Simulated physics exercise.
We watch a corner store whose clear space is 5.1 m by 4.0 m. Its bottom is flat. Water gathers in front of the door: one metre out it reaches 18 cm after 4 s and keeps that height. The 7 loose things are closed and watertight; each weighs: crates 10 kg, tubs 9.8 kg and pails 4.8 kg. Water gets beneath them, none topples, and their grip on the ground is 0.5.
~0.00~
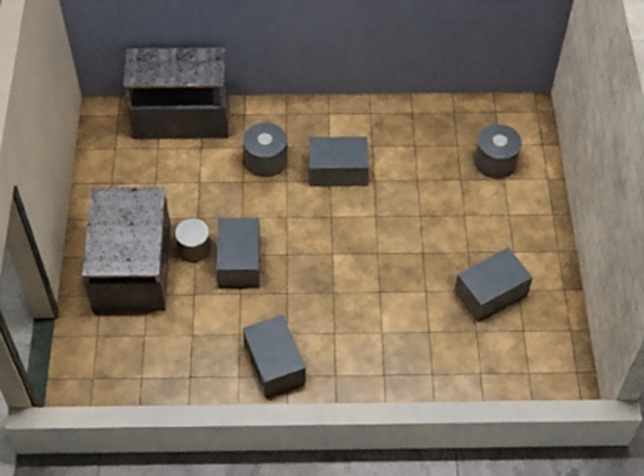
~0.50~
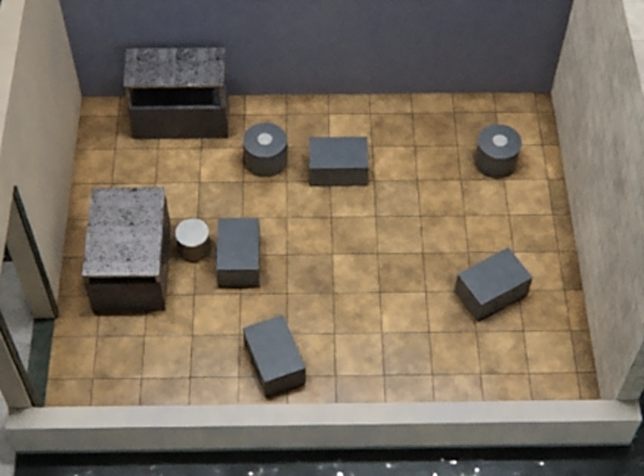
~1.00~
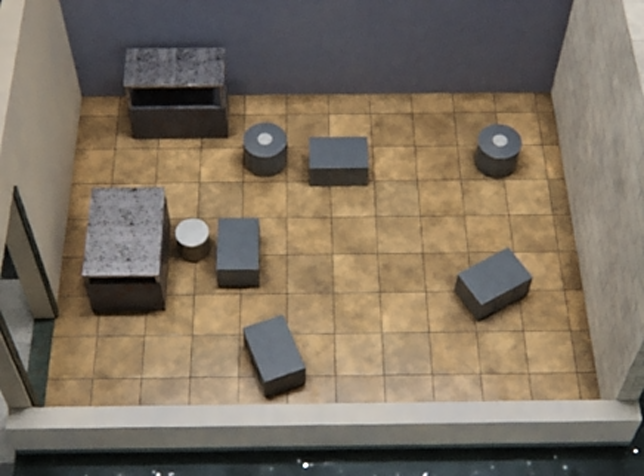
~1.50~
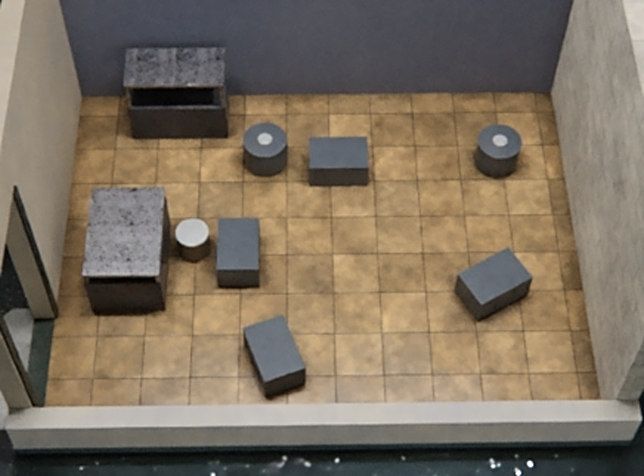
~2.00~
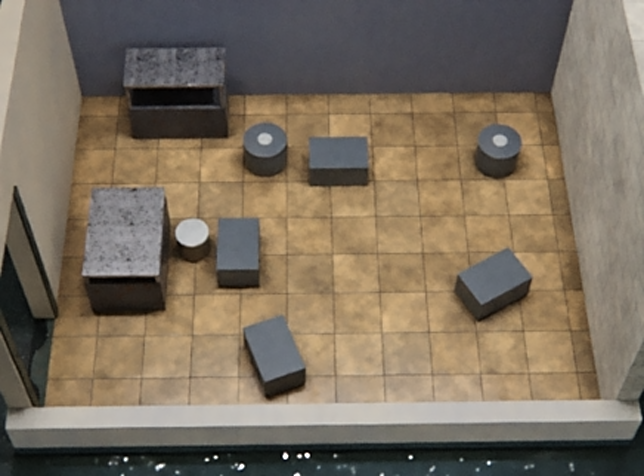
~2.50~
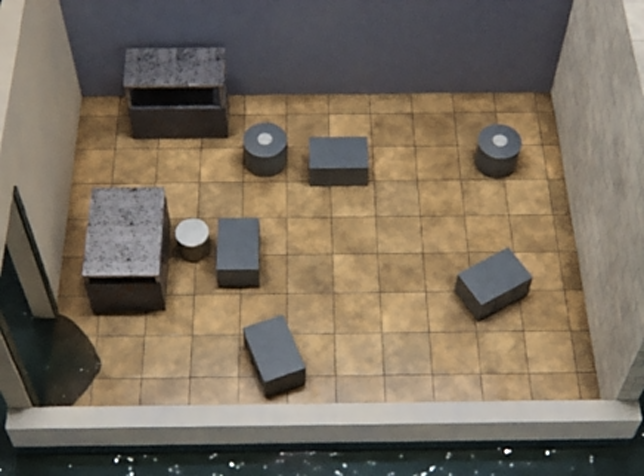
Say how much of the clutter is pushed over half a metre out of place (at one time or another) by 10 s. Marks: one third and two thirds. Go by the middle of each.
It is not even a third.
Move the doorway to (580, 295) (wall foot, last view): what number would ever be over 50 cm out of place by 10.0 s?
Then 3.
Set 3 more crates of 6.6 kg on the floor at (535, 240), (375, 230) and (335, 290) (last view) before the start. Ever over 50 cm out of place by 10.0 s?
In turn: More, under, past it.
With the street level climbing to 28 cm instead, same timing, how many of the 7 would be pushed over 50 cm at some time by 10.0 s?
In that case 3 of them.
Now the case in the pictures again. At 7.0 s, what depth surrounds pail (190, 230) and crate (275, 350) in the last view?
About 1 and 5 cm.
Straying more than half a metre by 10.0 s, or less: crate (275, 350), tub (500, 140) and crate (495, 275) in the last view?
In that order: Past it, under, over.
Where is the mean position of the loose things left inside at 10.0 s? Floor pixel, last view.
At about (371, 202).
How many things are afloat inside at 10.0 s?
At that moment 2.
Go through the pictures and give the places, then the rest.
The first frame shows a crate at (274, 348), on the bottom; a crate at (339, 152), on the bottom; 0.0 m2 under water; 0 of 7 have shifted.
The second frame shows a crate at (274, 348), on the bottom; a crate at (339, 152) rests on the ground; water covers 0.0 m2; 0 of 7 have shifted.
The third frame shows a crate at (274, 348), on the bottom; a crate at (339, 152) rests on the ground; water covers 0.0 m2; 0 of 7 have shifted.
The fourth frame shows a crate at (274, 348), on the bottom; a crate at (339, 152) rests on the ground; 0.0 m2 under water; 0 of 7 have shifted.
The fifth frame shows a crate at (274, 348) rests on the ground; a crate at (339, 152) rests on the ground; 0.0 m2 under water; 0 of 7 have shifted.
The sixth frame shows a crate at (274, 348), on the bottom; a crate at (339, 152) rests on the ground; water covers 0.3 m2; 0 of 7 have shifted.
After 3.5 s 0 of 7 are over 50 cm from their spots; 0 afloat.
After 4.5 s 0 of 7 are over 50 cm from their spots; 0 afloat.
After 7.0 s 1 of 7 are over 50 cm from their spots; 0 afloat.
After 10.0 s 2 of 7 are over 50 cm from their spots, and 2 have been at some point; 2 afloat.
